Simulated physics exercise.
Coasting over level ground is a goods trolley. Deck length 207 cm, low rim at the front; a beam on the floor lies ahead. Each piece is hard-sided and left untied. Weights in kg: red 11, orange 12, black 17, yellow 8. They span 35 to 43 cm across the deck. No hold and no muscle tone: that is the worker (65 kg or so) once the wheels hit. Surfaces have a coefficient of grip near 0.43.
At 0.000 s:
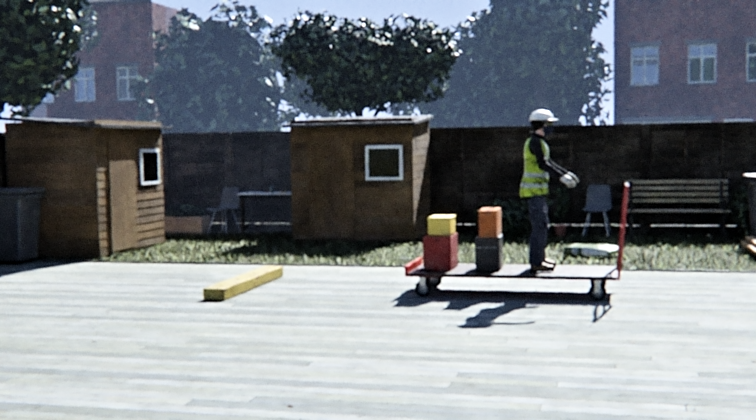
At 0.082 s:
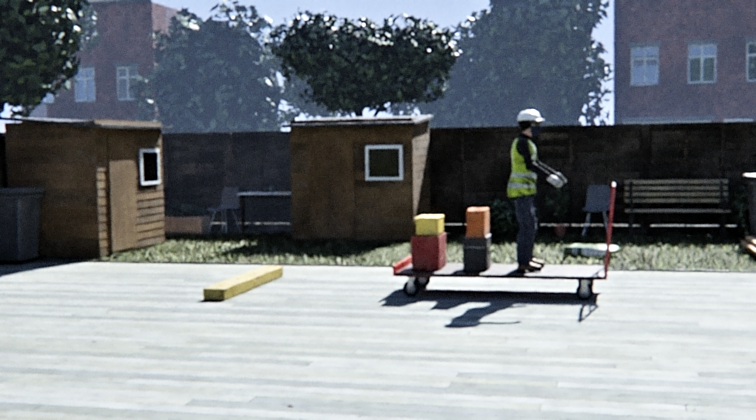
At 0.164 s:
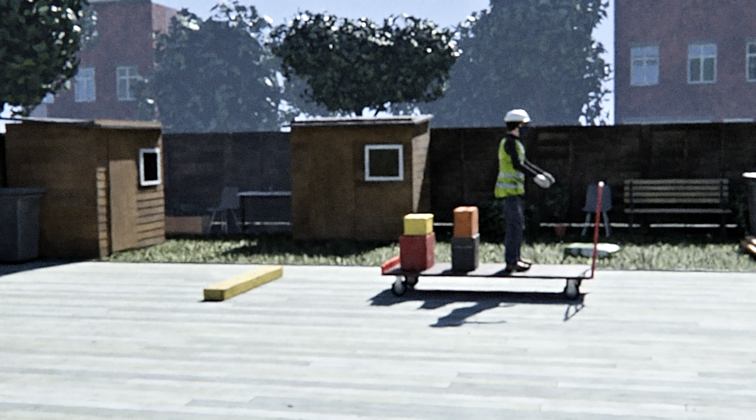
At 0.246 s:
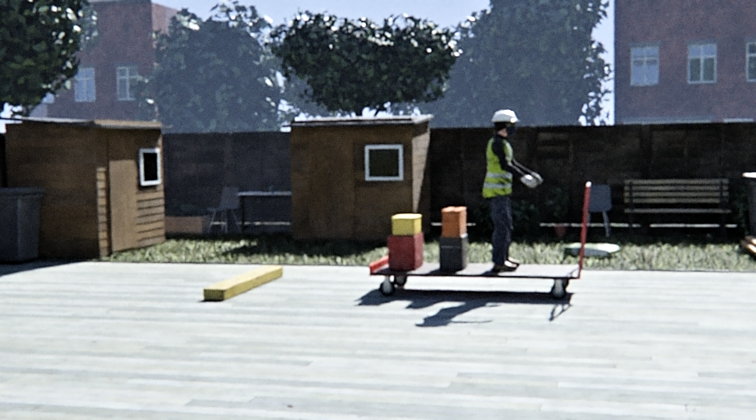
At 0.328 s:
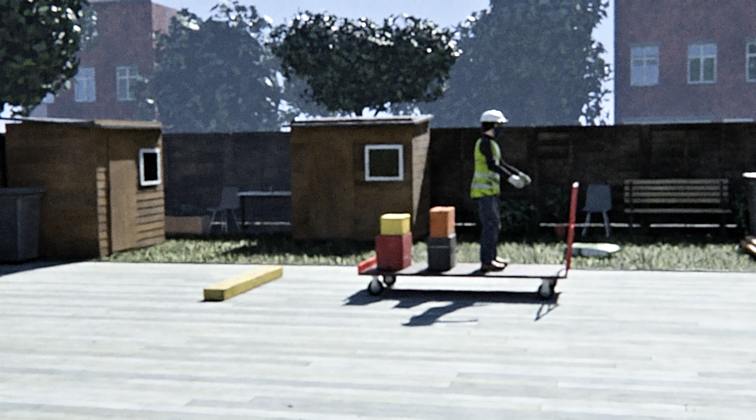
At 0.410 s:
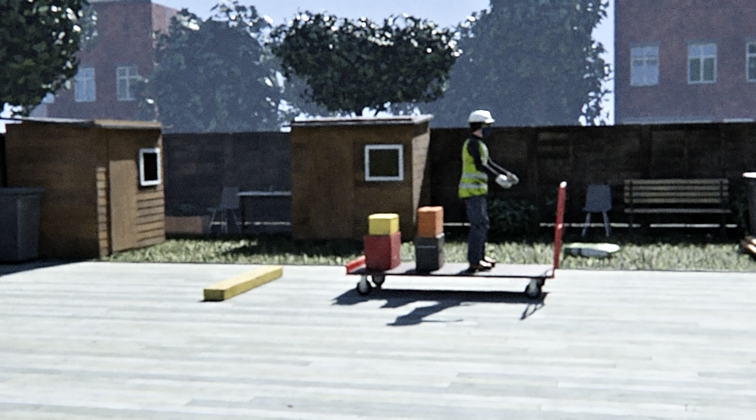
In a fenced yard with sheds, a worker in a white helmet stands on a trolley carrying stacked boxes, rolling steadily left.
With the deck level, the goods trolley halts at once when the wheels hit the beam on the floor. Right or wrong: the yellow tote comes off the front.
Right.
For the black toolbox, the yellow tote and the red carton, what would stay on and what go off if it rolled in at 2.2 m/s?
Black: Kept; yellow: Lost; red: Kept.
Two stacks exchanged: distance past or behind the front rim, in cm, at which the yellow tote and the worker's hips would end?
You'd see yellow sitting 10 cm back from the rim and the hips 50 cm back.
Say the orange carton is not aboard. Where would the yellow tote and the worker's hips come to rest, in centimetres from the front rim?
In that case yellow 90 past, hips 60 behind.
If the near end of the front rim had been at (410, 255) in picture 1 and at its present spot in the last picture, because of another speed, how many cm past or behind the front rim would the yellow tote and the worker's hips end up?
Rest points: Yellow at 10 cm behind, hips at 80 cm behind.
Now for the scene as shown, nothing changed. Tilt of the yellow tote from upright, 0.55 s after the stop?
Tilt from vertical: Around 70°.
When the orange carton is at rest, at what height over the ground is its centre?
Its centre ends some 70 cm up.
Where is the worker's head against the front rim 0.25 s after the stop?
100 cm behind it.
The wheels strike at 1.21 s.
After 1.76 s the yellow tote is 11 cm past the rim, tilted 65°, near (239, 236) in the last picture's view.
After 2.21 s the yellow tote is 43 cm past the rim, tilted 135°, near (213, 273) in the last picture's view.
Final state at 4.4 s, past the rim, yellow tote; behind it, red carton, orange carton, black toolbox and the worker's hips.
